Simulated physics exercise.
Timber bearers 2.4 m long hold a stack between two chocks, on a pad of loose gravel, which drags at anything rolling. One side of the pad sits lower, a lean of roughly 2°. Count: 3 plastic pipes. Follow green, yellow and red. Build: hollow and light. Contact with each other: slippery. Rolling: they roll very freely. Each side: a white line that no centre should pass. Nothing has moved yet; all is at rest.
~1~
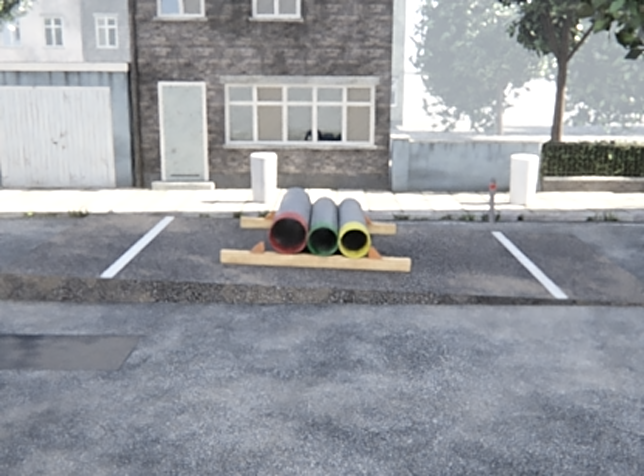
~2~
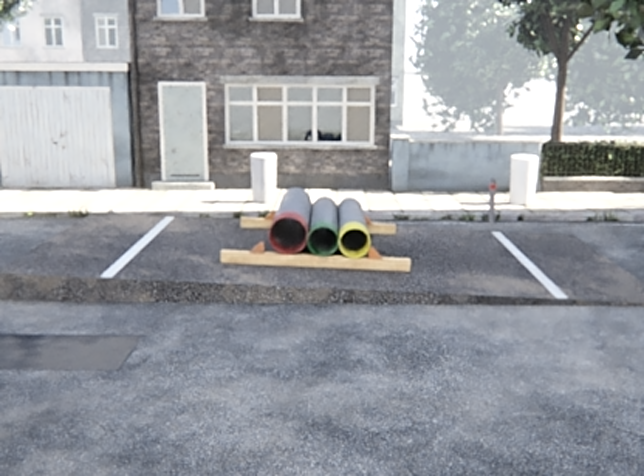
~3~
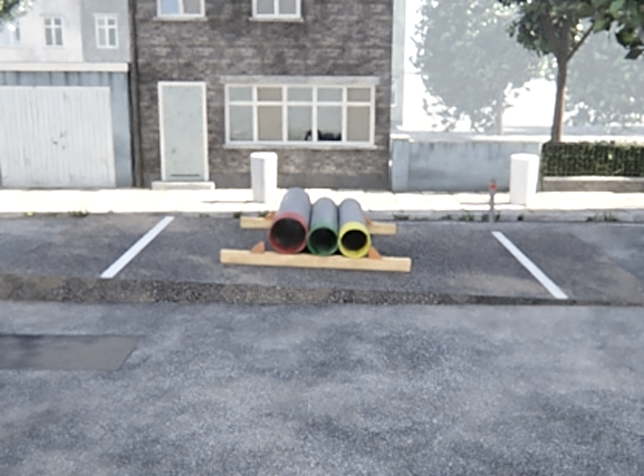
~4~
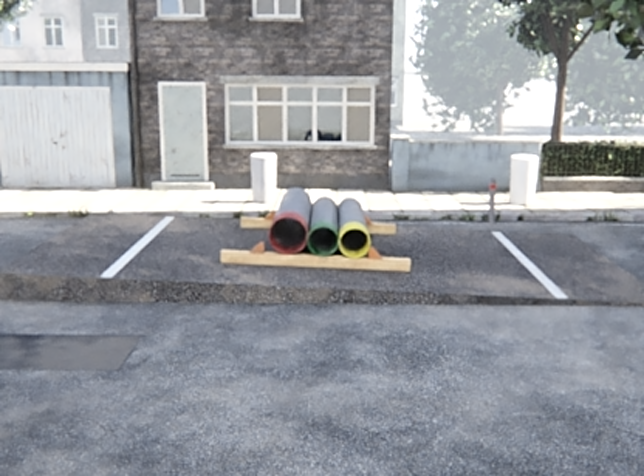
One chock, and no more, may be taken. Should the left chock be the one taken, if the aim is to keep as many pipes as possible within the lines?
Yes.
Chock on the left freed, after 0.7 s, green is on the bearers, 115 cm from the bearers' right end; yellow is on the bearers, 75 cm from the bearers' right end; red is on the bearers, 85 cm from the bearers' left end; 0 past a line.
Chock on the left freed, at the end, green is on the bearers, 115 cm from the bearers' right end; yellow is on the bearers, 75 cm from the bearers' right end; red is on the bearers, 85 cm from the bearers' left end; 0 past a line.
Chock on the right freed, after 4.3 s, green is on the bearers, 5 cm from the bearers' right end, rolling right; yellow is off the bearers, 120 cm short of the right line, rolling right; red is on the bearers, 50 cm from the bearers' right end, rolling right; 0 past a line.
Chock on the right freed, at the end, green is past the right line; yellow is past the right line; red is past the right line; 3 past a line.
